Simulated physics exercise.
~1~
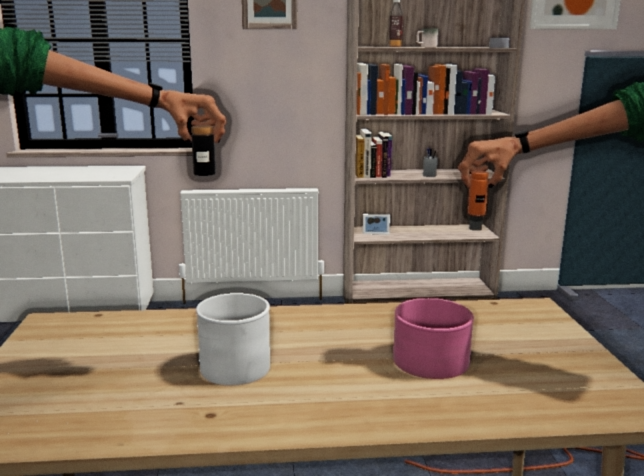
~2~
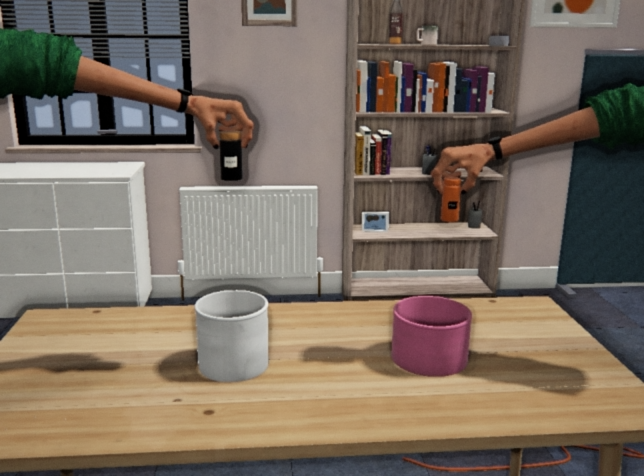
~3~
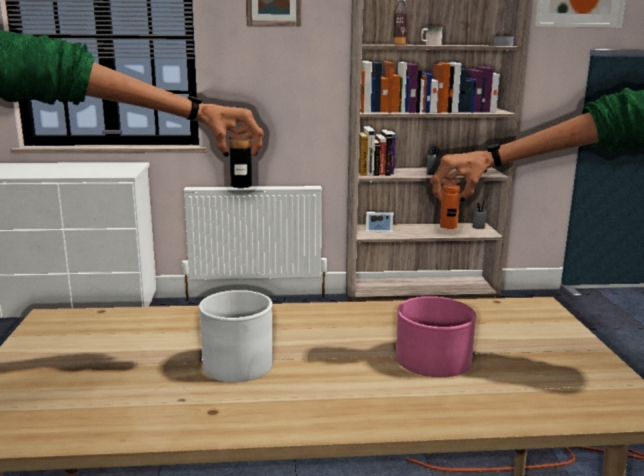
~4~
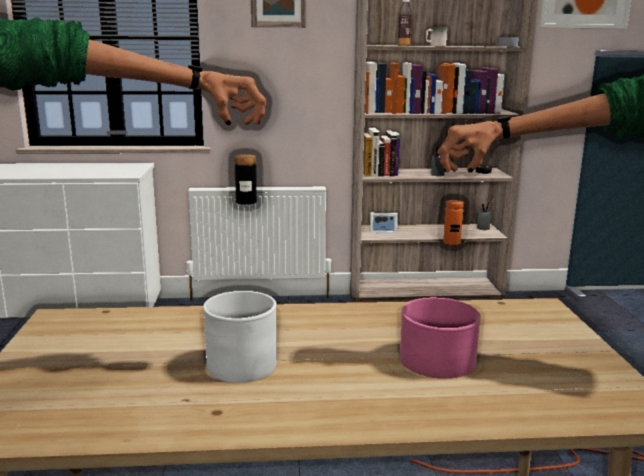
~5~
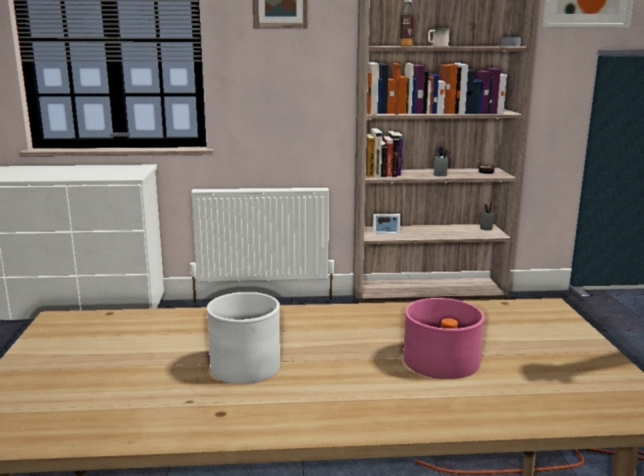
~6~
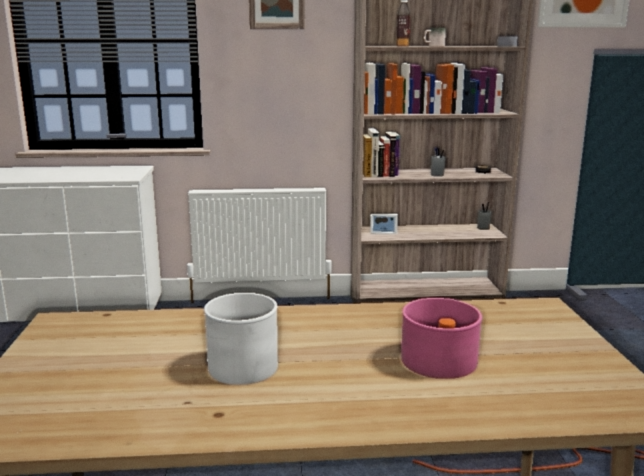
The clip shows two hands holding a black shaker above a white container and an orange shaker above a pink one, shifting slightly inward before letting go. Both shakers fall, and the orange one ends up inside the pink container while the black one is out of sight.
